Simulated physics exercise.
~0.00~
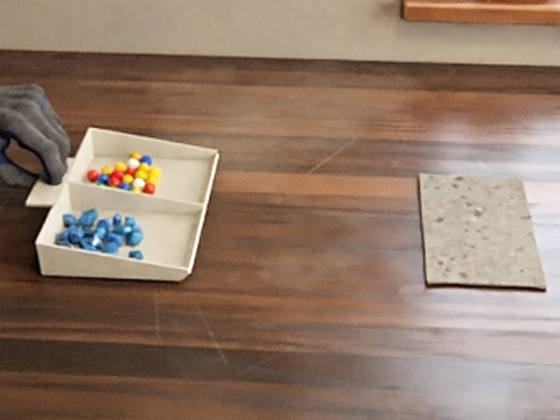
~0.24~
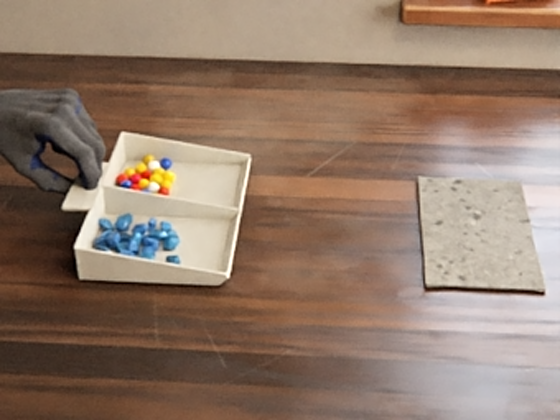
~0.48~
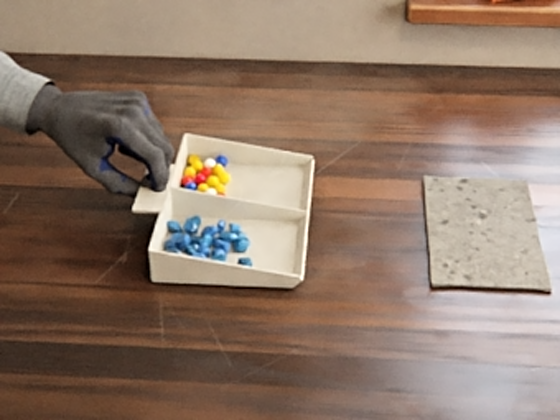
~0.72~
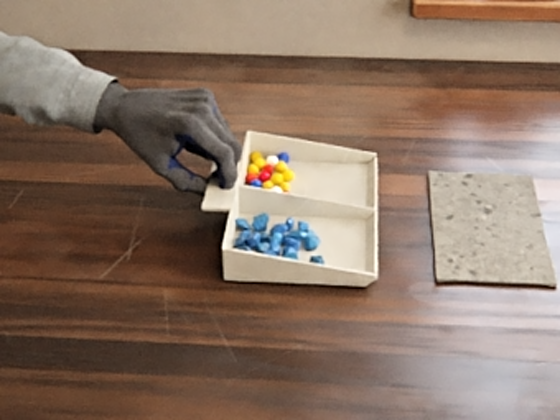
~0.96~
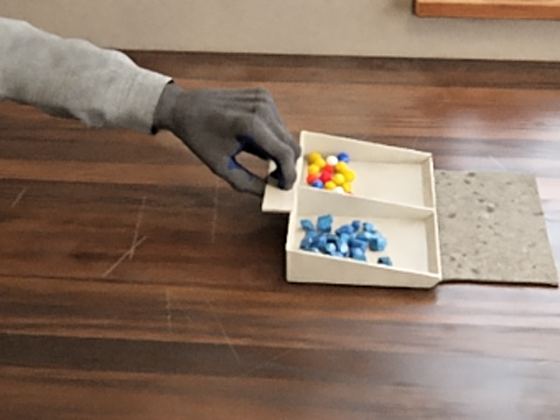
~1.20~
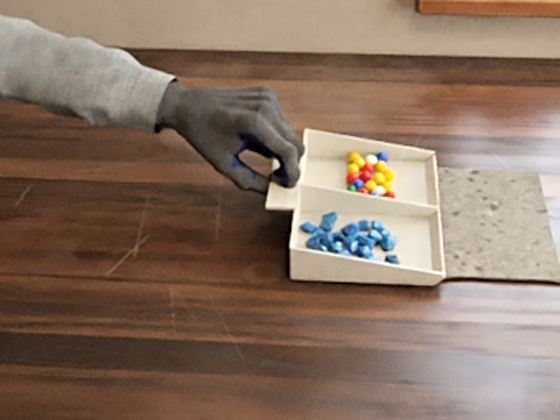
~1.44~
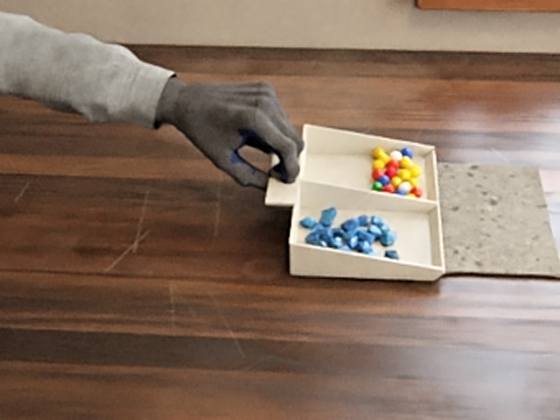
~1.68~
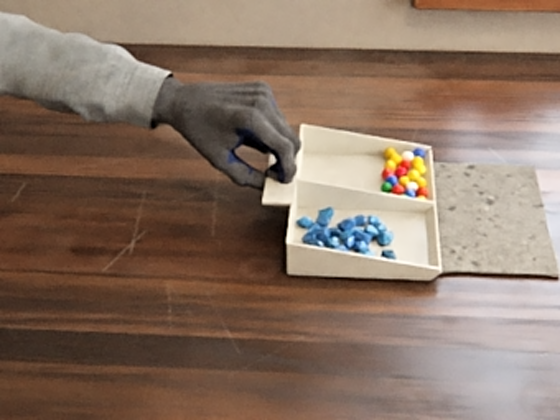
Divided tray pushed right by a gloved hand stopping against a speckled slab, colourful beads rolling forward inside, blue pieces staying put.
